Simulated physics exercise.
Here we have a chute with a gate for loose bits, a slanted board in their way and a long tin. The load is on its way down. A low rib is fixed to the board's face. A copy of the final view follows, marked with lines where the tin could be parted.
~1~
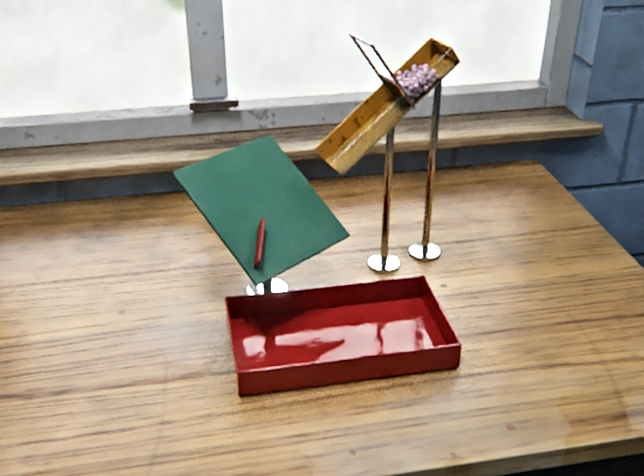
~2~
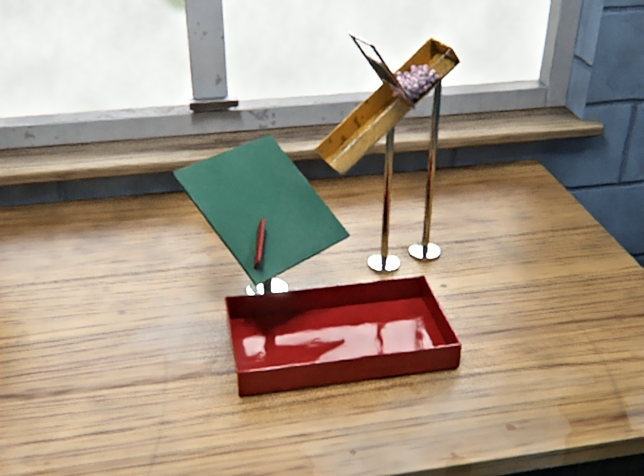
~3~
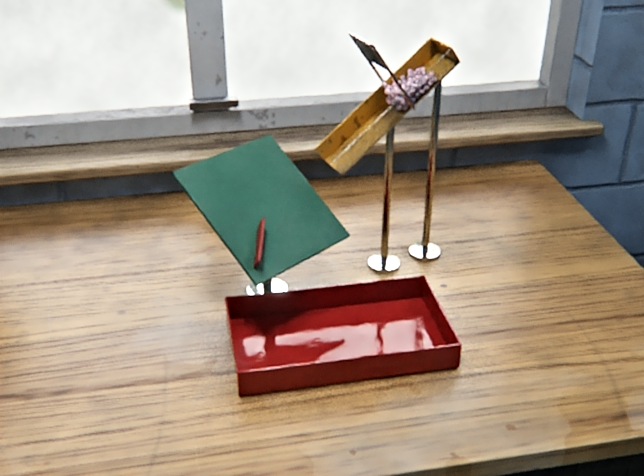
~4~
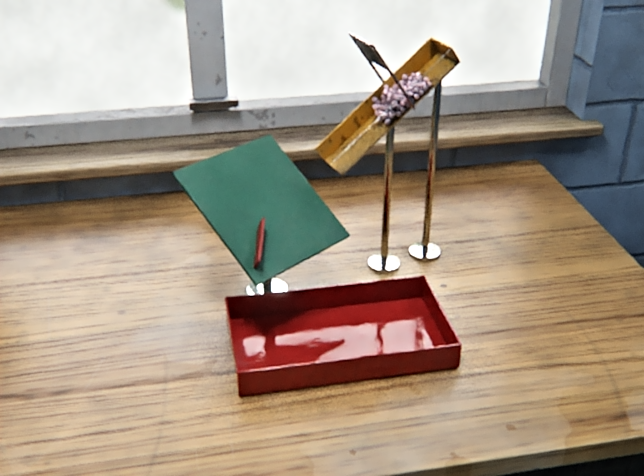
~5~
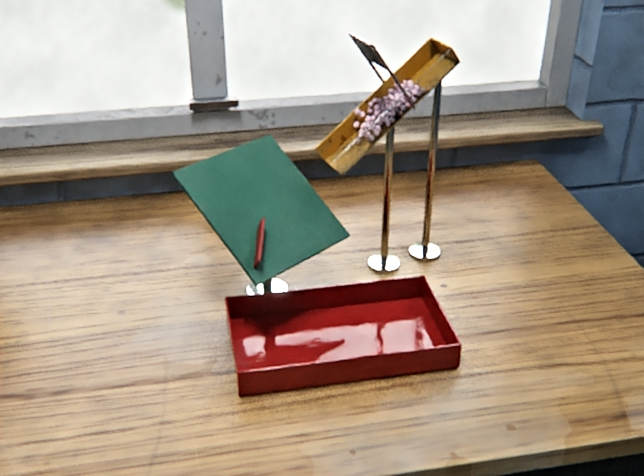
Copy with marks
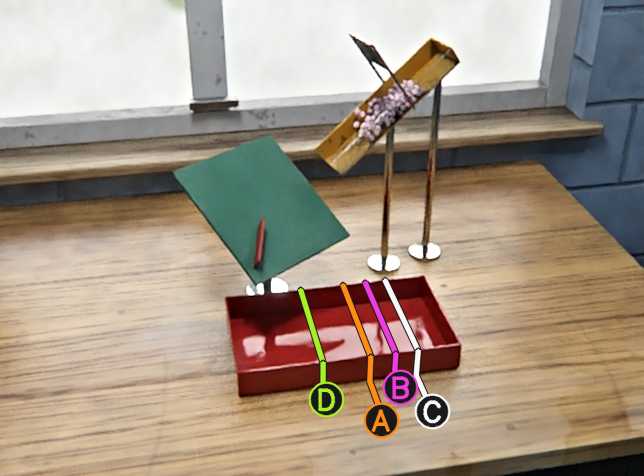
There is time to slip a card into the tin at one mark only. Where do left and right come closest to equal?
Use line D.
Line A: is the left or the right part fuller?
More lands on the left.
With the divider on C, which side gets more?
The left side.
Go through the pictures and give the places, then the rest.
In the first picture, load behind the gate at (410, 83), sugar pearls; lip of the chute at (333, 168), sloping fairly steeply.
In the second picture, middle of the board at (264, 204), tilted fairly steeply; middle of its low edge at (306, 259); of its high edge at (223, 152).
In the third picture, front corners of the tin at (238, 372) and (461, 344), empty; front of the load at (399, 108).
In the fourth picture, middle of the load at (400, 92); its front at (379, 120), about a third of the way to the lip; rib from (264, 218) to (259, 261).
In the fifth picture, middle of the load at (388, 110); its front at (358, 141), about two thirds of the way to the lip.
On the marked copy, line A crosses the front rim at (370, 355); line B crosses the front rim at (395, 352); line C crosses the front rim at (417, 349); line D crosses the front rim at (322, 361).
With A, of what is caught, nearly all on the left of the divider, a small part on the right.
With B, of what is caught, nearly all on the left of the divider, a small part on the right.
With C, of what is caught, nearly all on the left of the divider, a small part on the right.
With D, of what is caught, about two thirds on the left of the divider, about a third on the right.
